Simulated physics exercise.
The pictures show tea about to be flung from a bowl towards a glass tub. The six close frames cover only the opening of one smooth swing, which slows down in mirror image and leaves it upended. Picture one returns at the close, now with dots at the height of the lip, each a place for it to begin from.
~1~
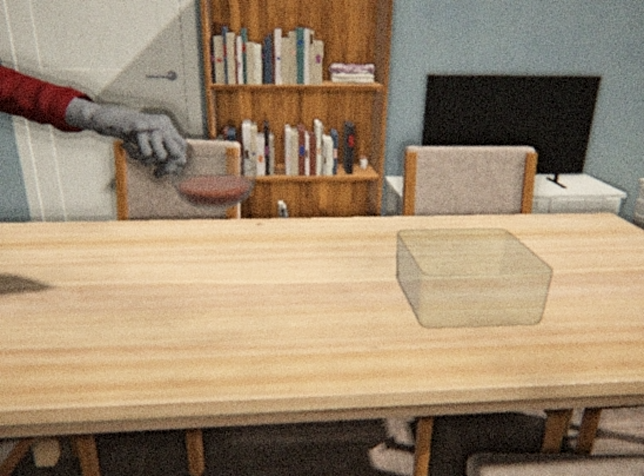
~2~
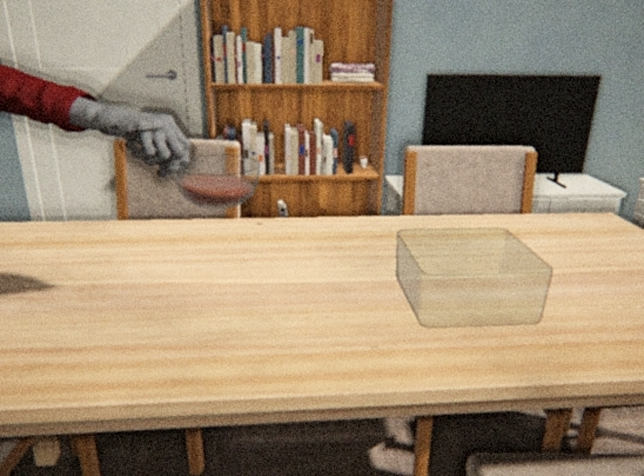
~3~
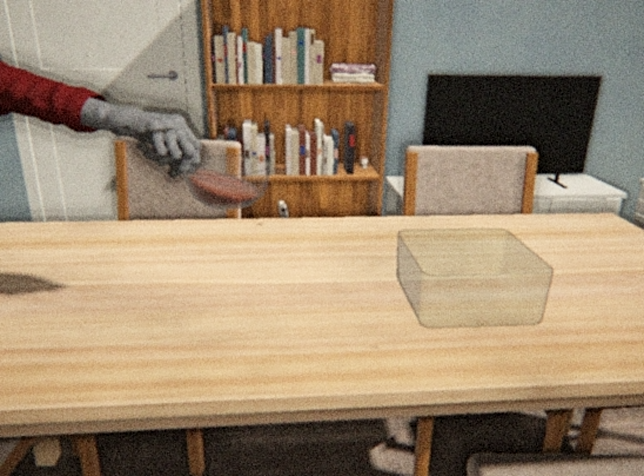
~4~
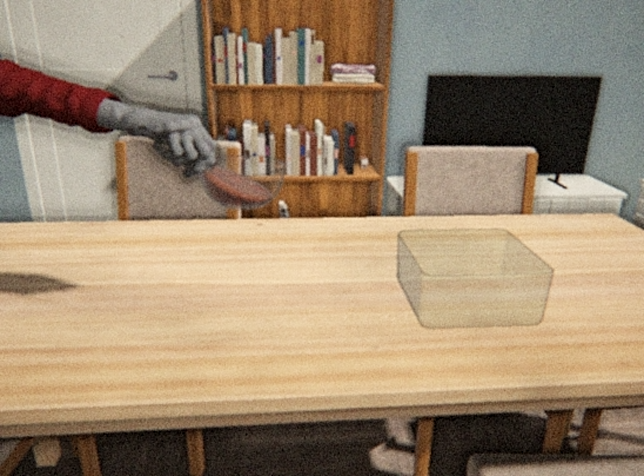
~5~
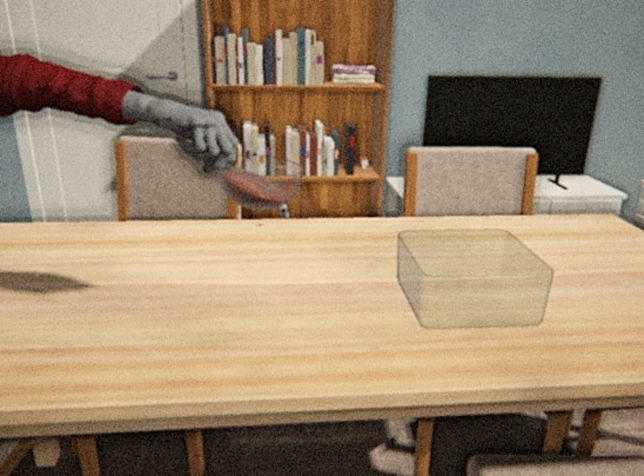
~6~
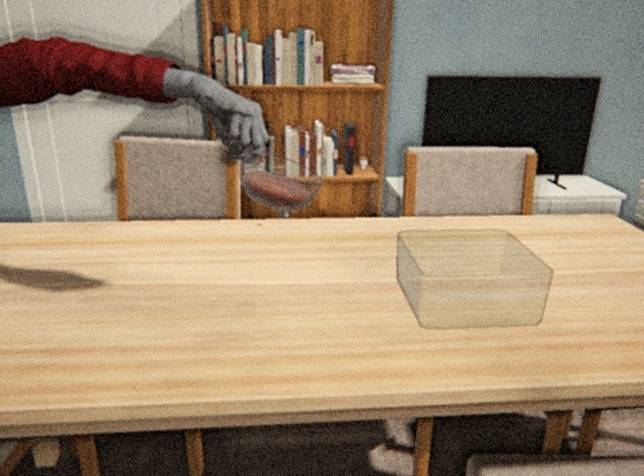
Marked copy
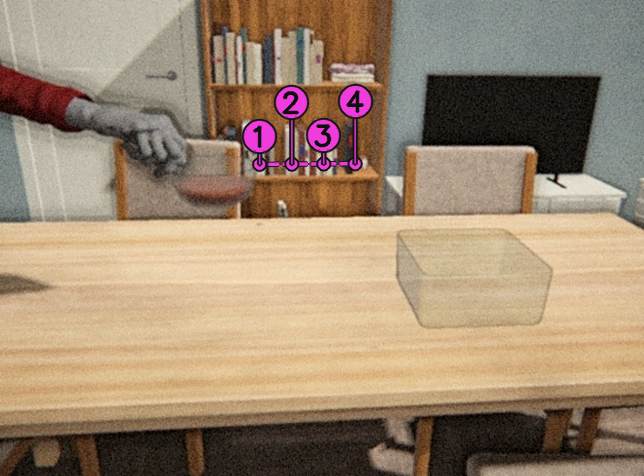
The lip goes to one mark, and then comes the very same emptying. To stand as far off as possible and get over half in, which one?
Spot 2 just does it.
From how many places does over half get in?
Three of them.
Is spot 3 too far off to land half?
No, not at all.
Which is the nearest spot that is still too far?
That would be 1.
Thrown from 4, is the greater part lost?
No, that is safe.
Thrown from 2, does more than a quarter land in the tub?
Yes, it does.
On the marked copy, 1 at (259, 164); 2 at (291, 164); 3 at (323, 163); 4 at (355, 163).
If 1 is chosen, about 28 % lands in the tub, 67 % falls short and 5 % goes beside or beyond.
If 2 is chosen, about 71 % lands in the tub, 21 % falls short and 8 % goes beside or beyond.
If 3 is chosen, about 86 % lands in the tub, 5 % falls short and 9 % goes beside or beyond.
If 4 is chosen, about 86 % lands in the tub, 8 % falls short and 6 % goes beside or beyond.
